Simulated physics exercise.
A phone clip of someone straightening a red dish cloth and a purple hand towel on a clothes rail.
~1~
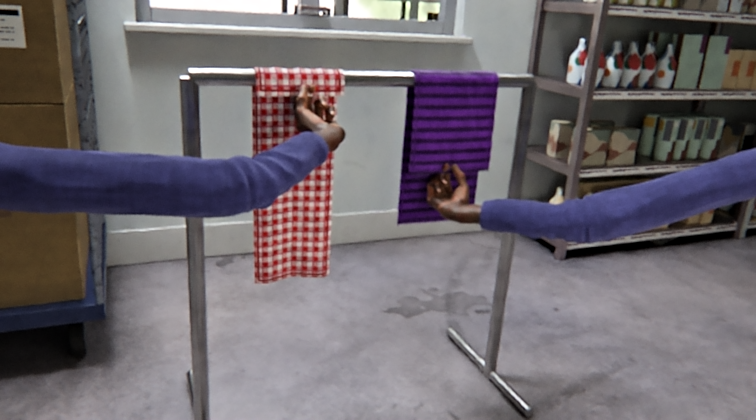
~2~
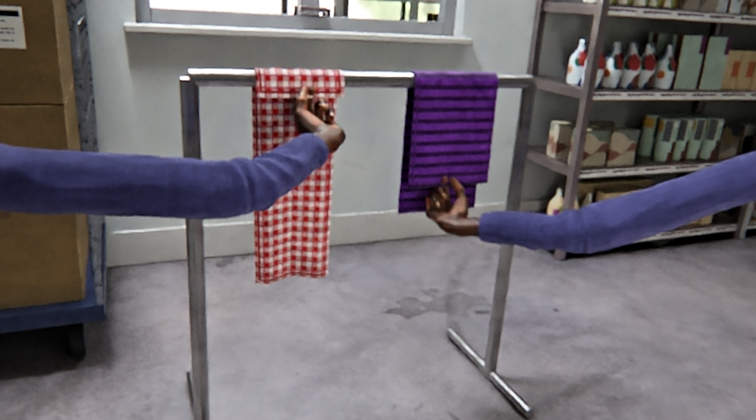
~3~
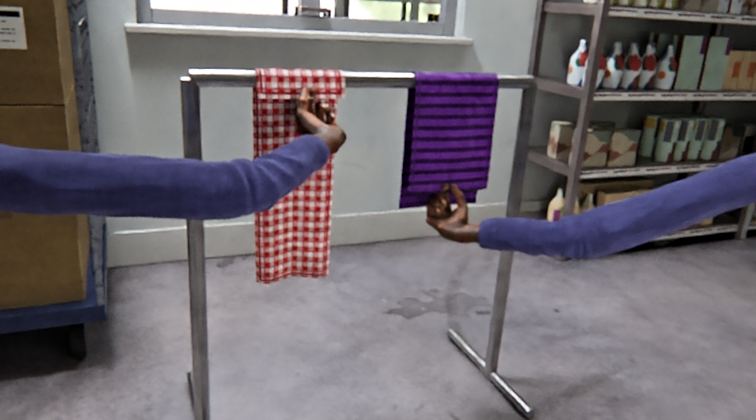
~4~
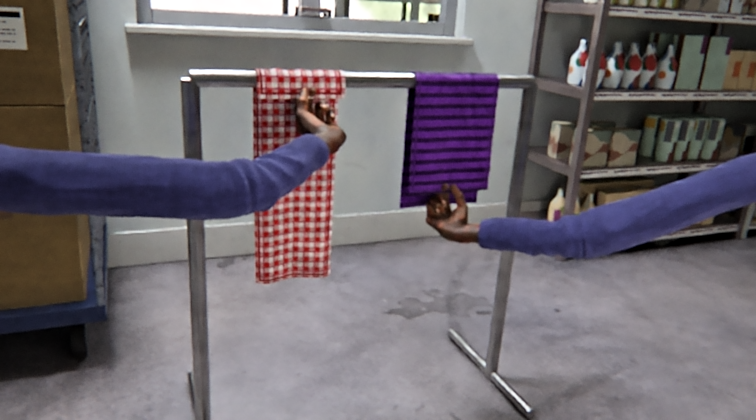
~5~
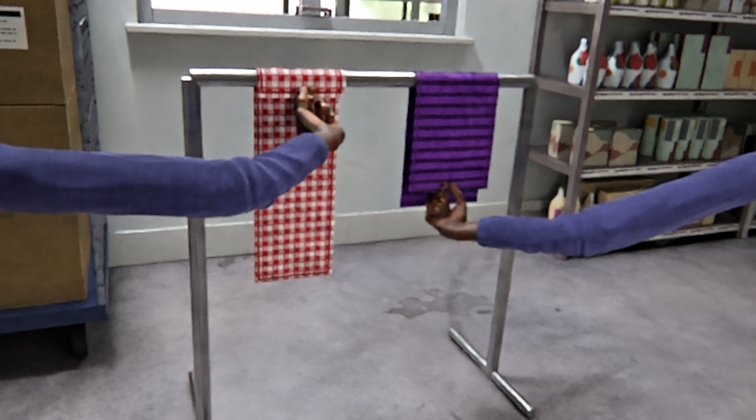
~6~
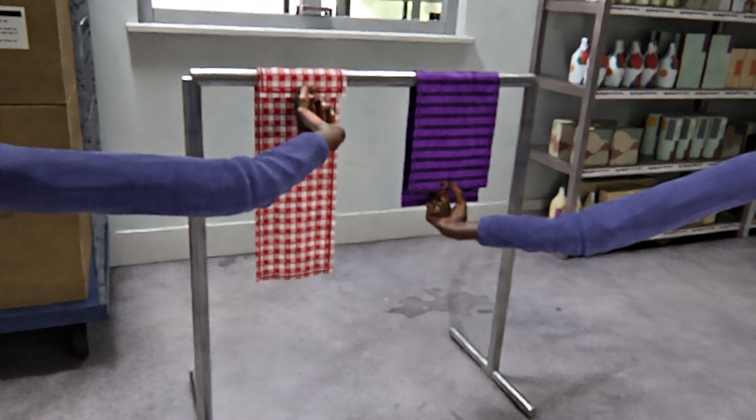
At a metal rail, a hand slightly evens the purple towel's hems, then both hands stay nearly still.
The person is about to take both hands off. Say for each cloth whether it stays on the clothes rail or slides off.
The red dish cloth slides off; the purple hand towel hangs there.
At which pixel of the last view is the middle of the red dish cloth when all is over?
Its middle is at (293, 409).
Then, 0.52 s after the last picture, dish cloth clear of the rail and dropping near (293, 383); hand towel still hanging.
Then, 0.90 s after the last picture, dish cloth in a heap on the floor near (293, 409); hand towel still hanging.
At rest, dish cloth in a heap on the floor near (293, 410); hand towel still hanging. The red dish cloth slips to the floor and the purple hand towel keeps its place.
